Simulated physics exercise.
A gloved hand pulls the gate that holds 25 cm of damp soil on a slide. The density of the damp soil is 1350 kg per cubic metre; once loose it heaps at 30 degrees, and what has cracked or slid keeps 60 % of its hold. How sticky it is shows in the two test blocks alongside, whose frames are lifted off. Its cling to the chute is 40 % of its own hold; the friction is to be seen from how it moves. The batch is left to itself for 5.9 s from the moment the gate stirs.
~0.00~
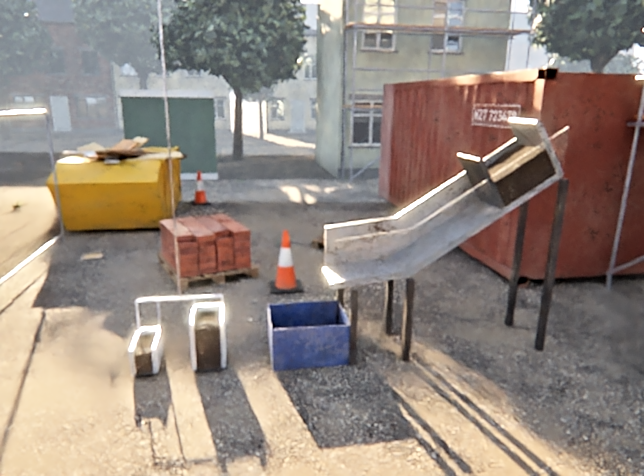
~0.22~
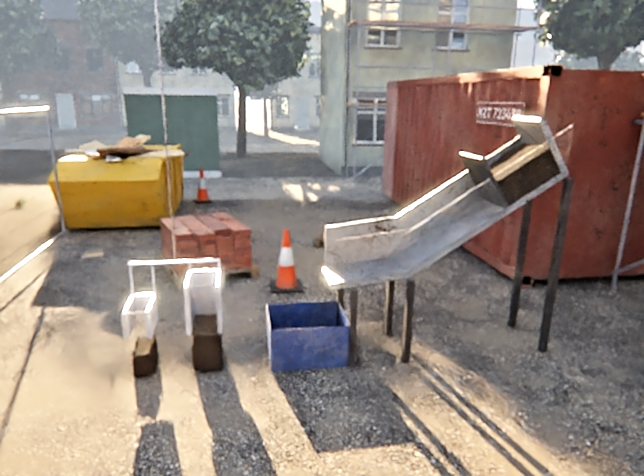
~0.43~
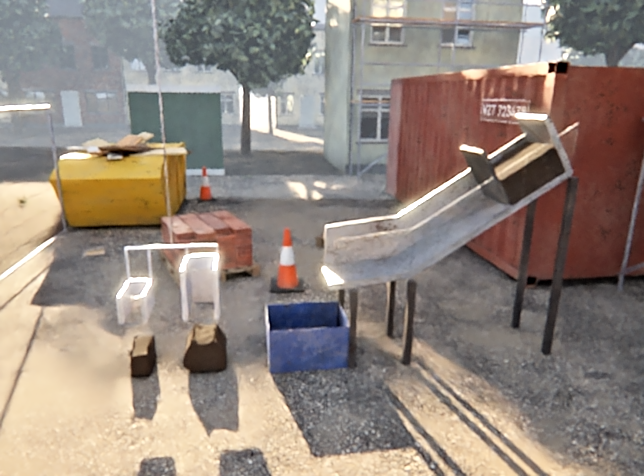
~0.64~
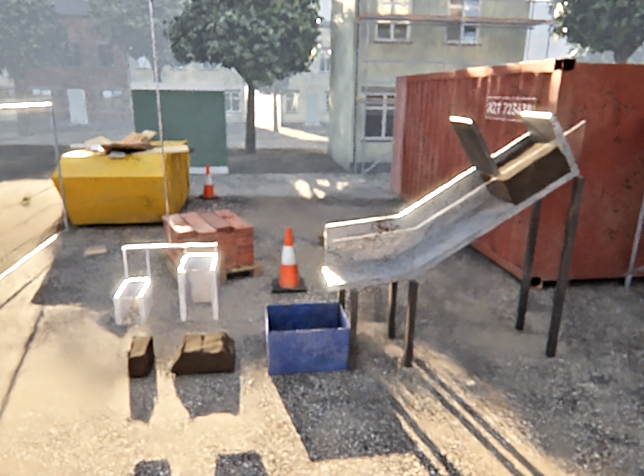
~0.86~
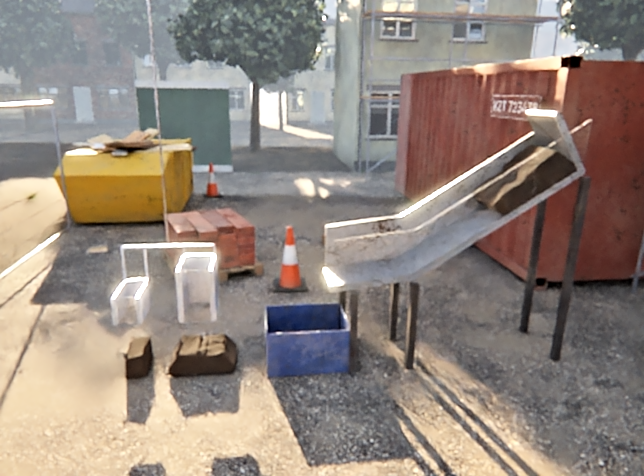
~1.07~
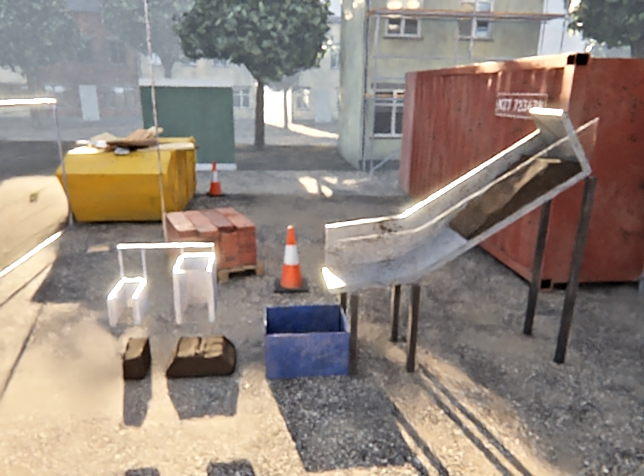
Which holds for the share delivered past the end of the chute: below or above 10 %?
The share delivered past the end of the chute is below 10 %.
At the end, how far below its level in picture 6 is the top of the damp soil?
Some 2 cm.
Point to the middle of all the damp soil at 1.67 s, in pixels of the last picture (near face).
At about (479, 228).
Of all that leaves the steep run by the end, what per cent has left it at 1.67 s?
About 20 %.
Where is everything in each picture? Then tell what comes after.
In the first picture, foremost bit of the damp soil at (496, 185); block heights 19 cm, 37 cm (left to right).
In the second picture, foremost bit of the damp soil at (499, 184); block heights 18 cm, 35 cm (left to right).
In the third picture, foremost bit of the damp soil at (502, 183); block heights 18 cm, 27 cm (left to right).
In the fourth picture, foremost bit of the damp soil at (505, 184); block heights 18 cm, 19 cm (left to right).
In the fifth picture, foremost bit of the damp soil at (495, 203); block heights 18 cm, 18 cm (left to right).
In the sixth picture, foremost bit of the damp soil at (468, 239); block heights 18 cm, 17 cm (left to right).
After 1.67 s, 90 % is on the steep run, 10 % on the flatter one and 0 % past the end.
After 2.39 s, 54 % is on the steep run, 46 % on the flatter one and 0 % past the end.
After 3.10 s, 54 % is on the steep run, 46 % on the flatter one and 0 % past the end.
After 3.81 s, 54 % is on the steep run, 46 % on the flatter one and 0 % past the end.
After 6.25 s, 54 % is on the steep run, 46 % on the flatter one and 0 % past the end.
